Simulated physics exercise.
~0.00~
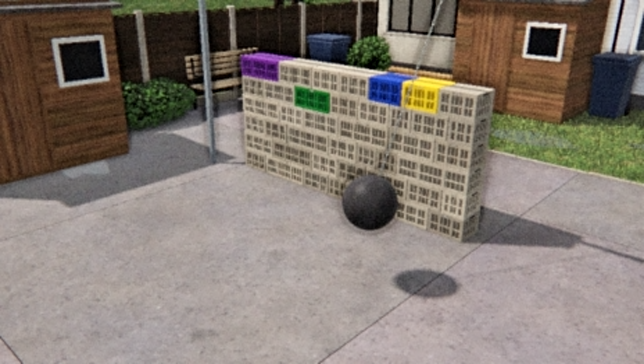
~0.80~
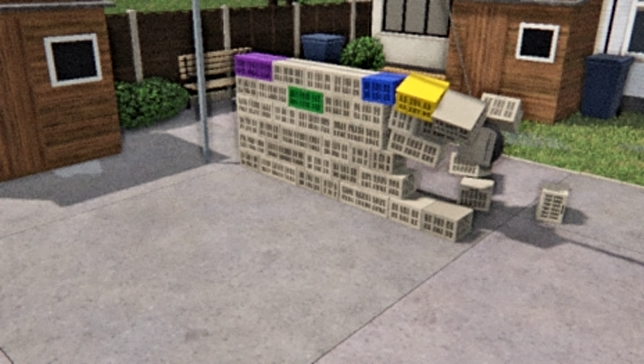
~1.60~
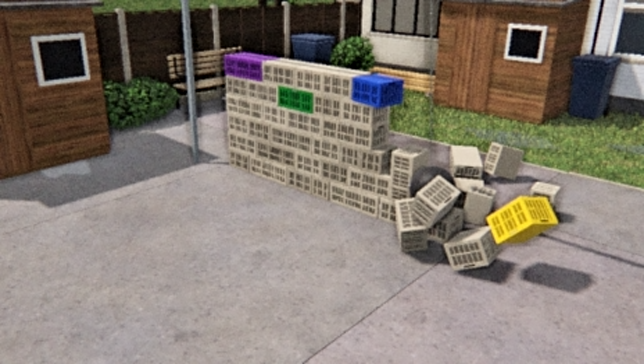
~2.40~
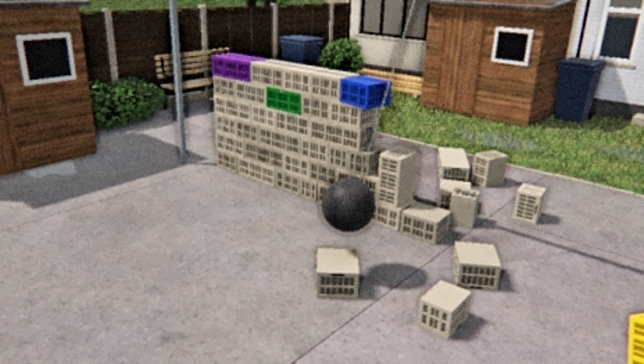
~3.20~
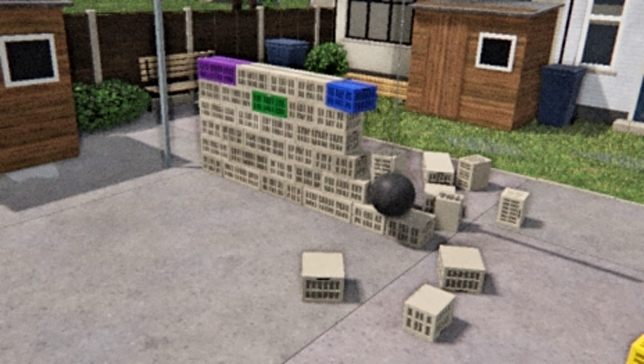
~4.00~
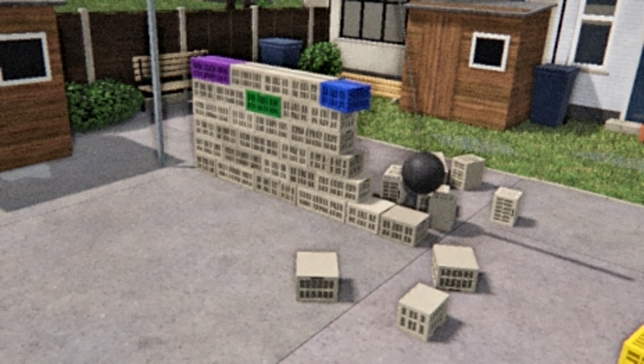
In a paved yard with wooden sheds and a fence behind, a dark ball hangs in front of a wall of pale crates, with purple, green, blue and yellow ones among them. The ball swings into the right end and bursts through, knocking crates loose as the yellow one tips. The yellow crate tumbles to the ground with several pale ones, then ends up far to the right. The ball swings back left in front of the wall, then right again over the fallen crates. At the end, the purple, green and blue crates remain in the standing wall, while the yellow one lies at the right edge.
